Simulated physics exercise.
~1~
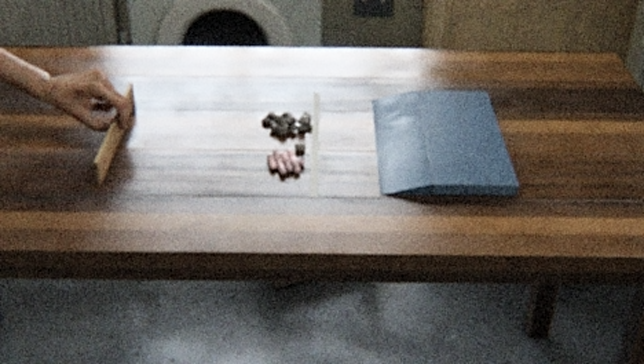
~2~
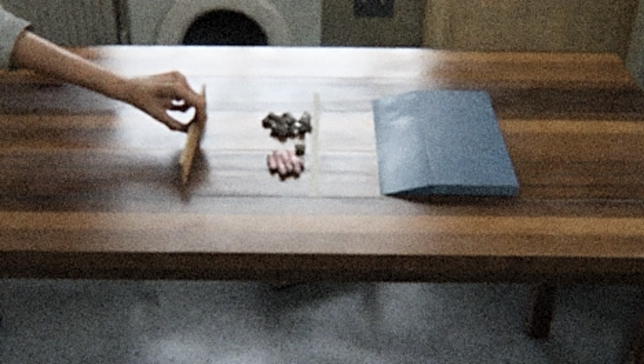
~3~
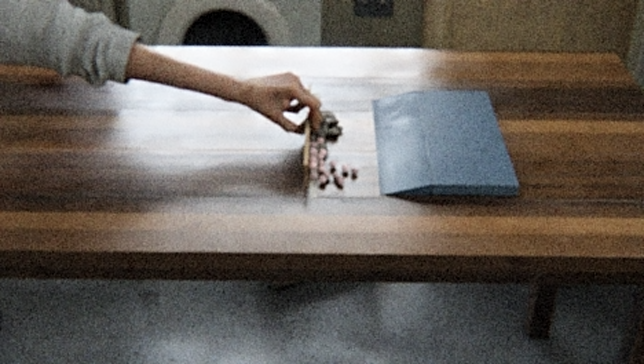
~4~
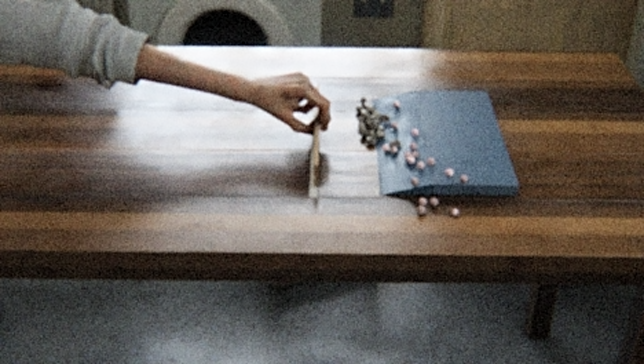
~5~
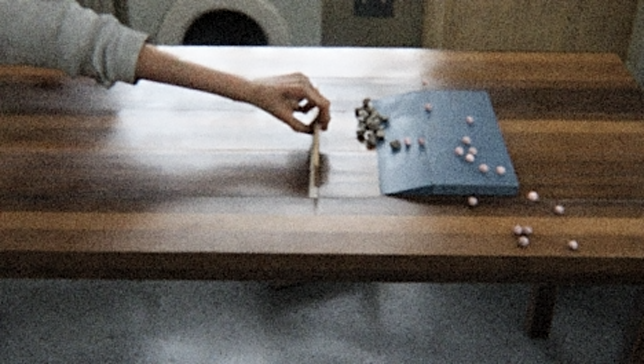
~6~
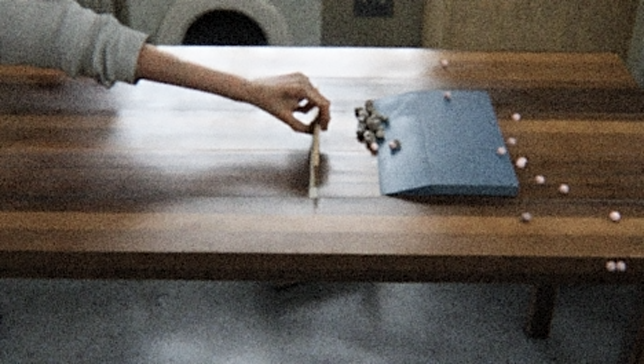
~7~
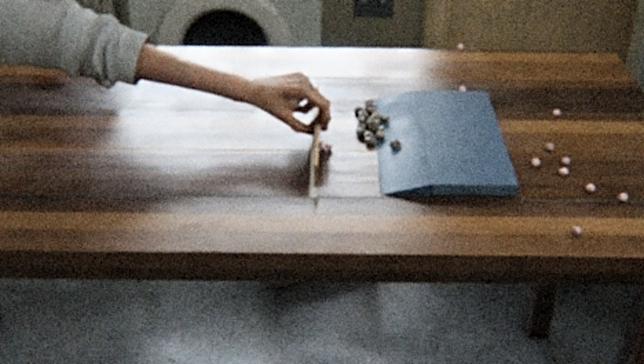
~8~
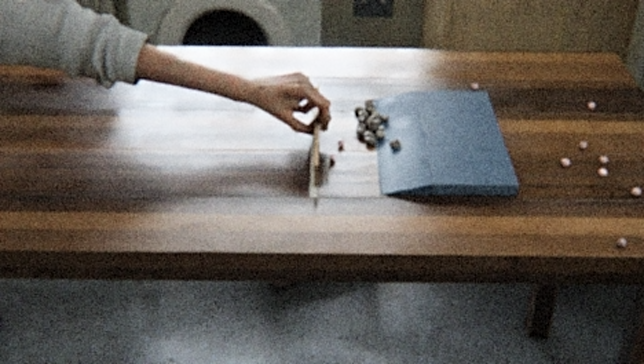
A hand holding an upright strip of wood reaches in from the left over a striped brown wooden table, seen from the front and slightly above. Near the middle sit a dark heap and, closer to the viewer, a pinkish one, with pale tape across the way and a blue ramp and slab to the right. The hand slides the strip right, pushes both heaps along and stops at the tape. The pink pieces scatter over the slab and onto the table beyond, while a few roll back toward the strip. The dark pieces mostly stay bunched at the ramp's foot, with some resting on its lower part.
